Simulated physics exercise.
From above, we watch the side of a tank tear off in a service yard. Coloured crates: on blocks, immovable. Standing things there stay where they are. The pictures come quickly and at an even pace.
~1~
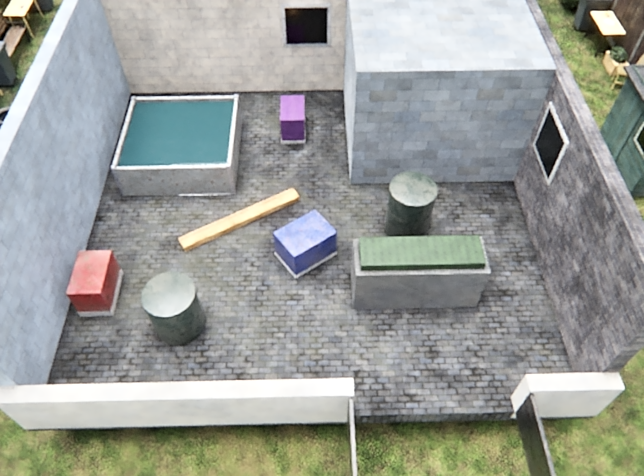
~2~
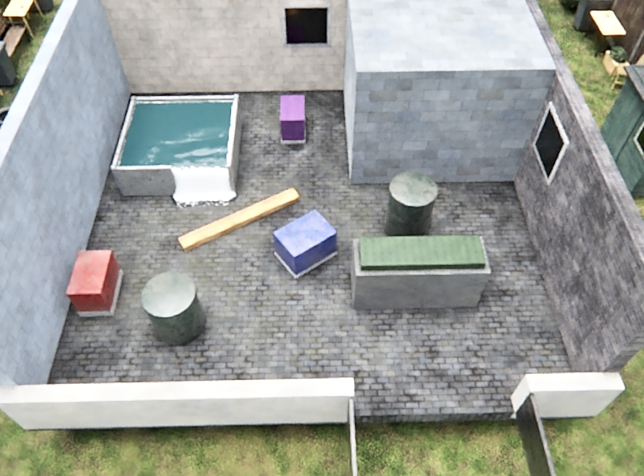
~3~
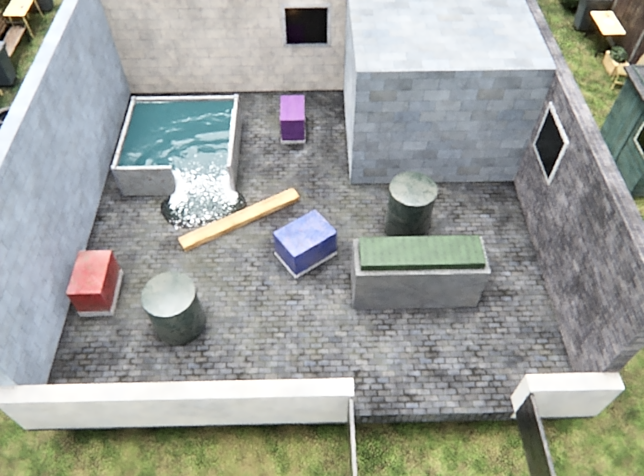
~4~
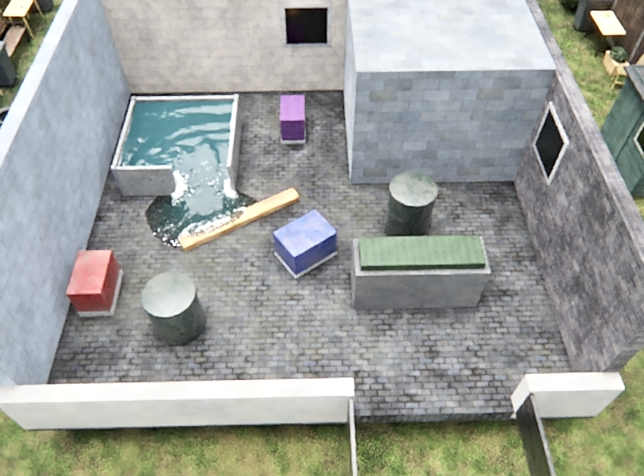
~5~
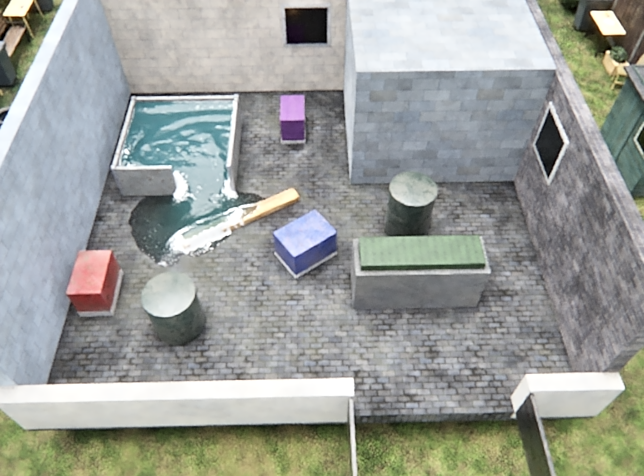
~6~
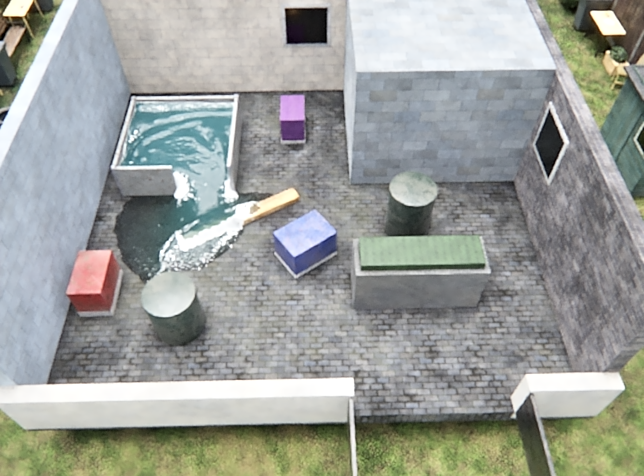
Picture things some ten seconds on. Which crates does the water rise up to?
At the end, the purple crate is left dry, the blue crate is left wet, the red crate is left wet.
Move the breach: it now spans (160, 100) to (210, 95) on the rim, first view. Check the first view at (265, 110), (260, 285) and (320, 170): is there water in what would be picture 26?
Place one: Reached by the flood. Place two: Spared by the leak. Place three: Reached by the flood.
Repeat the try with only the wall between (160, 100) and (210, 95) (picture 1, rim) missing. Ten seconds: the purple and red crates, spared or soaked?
So the purple crate goes wet while the red crate goes wet.
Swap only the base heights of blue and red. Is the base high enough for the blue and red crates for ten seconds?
Blue: Flooded, red: Flooded.
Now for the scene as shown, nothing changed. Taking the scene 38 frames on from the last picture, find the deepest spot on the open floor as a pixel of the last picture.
Look near (220, 224).
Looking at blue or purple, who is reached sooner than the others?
It's the crate marked blue.
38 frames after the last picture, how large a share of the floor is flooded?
Roughly 80 percent, I reckon.
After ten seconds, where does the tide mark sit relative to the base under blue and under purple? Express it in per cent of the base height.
270 %, then 70 %.
A moment on, water covers 20 % of the floor; the purple crate not reached, the blue crate water round its plinth, the red crate water round its plinth.
Next, water covers 40 % of the floor; the purple crate water round its plinth, the blue crate water round its plinth, the red crate water round its plinth.
Then, water covers 55 % of the floor; the purple crate water round its plinth, the blue crate water round its plinth, the red crate water round its plinth.
Later, water covers 80 % of the floor; the purple crate water round its plinth, the blue crate water round its plinth, the red crate water round its plinth.
In the end, water covers 100 % of the floor; the purple crate stayed above the water, the blue crate was topped, the red crate was topped.
